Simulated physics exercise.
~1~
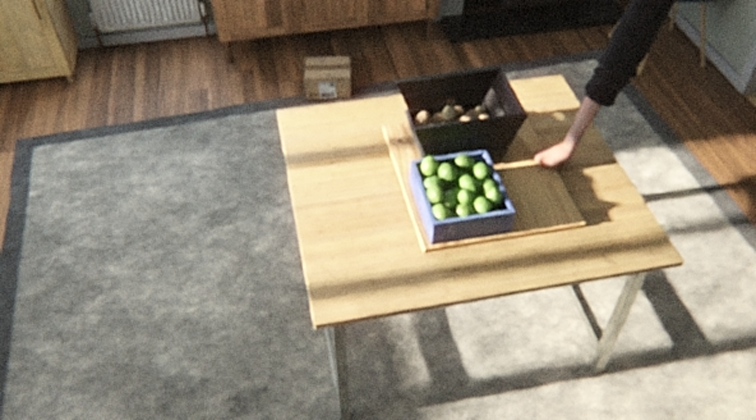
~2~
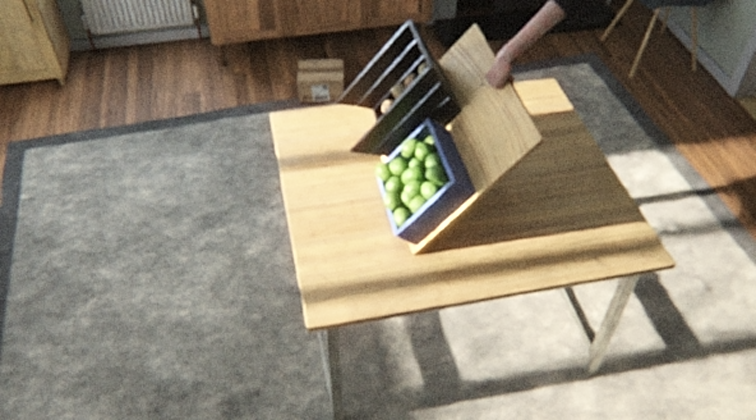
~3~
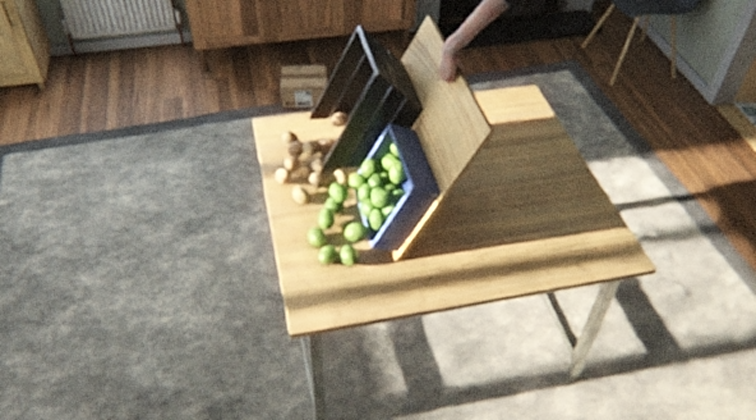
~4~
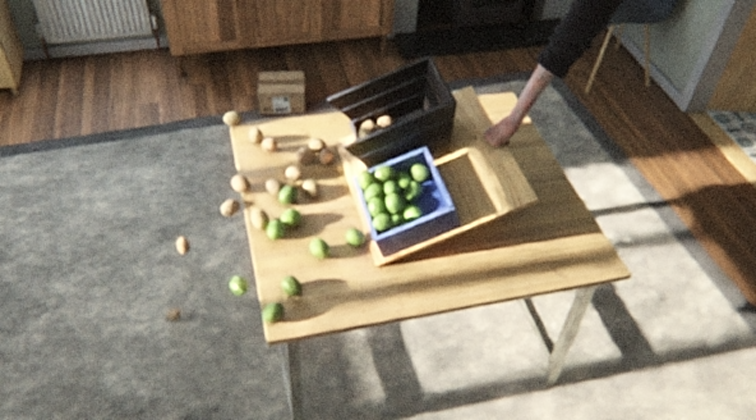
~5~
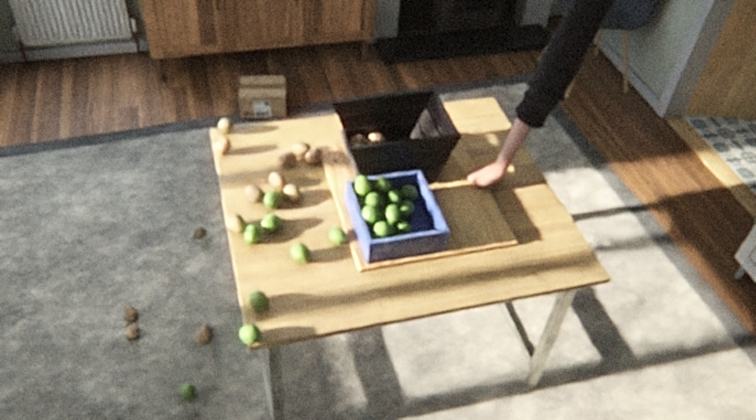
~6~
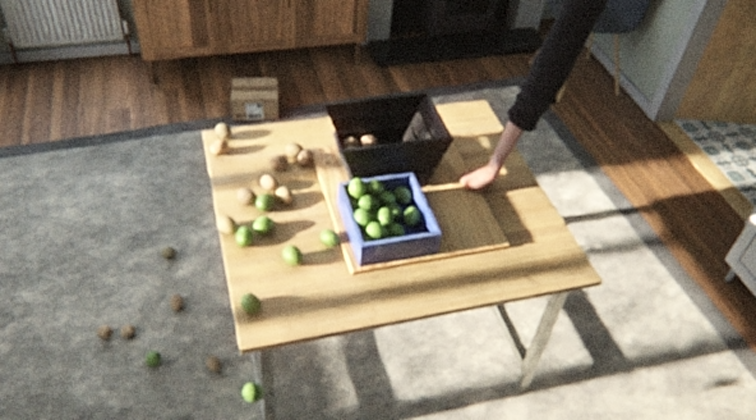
The footage shows a hand lifting the right end of a board holding a blue tray of limes and a black tray of potatoes, spilling some of each leftward across the table and onto the floor, then lowering it flat with many limes still in the blue tray.
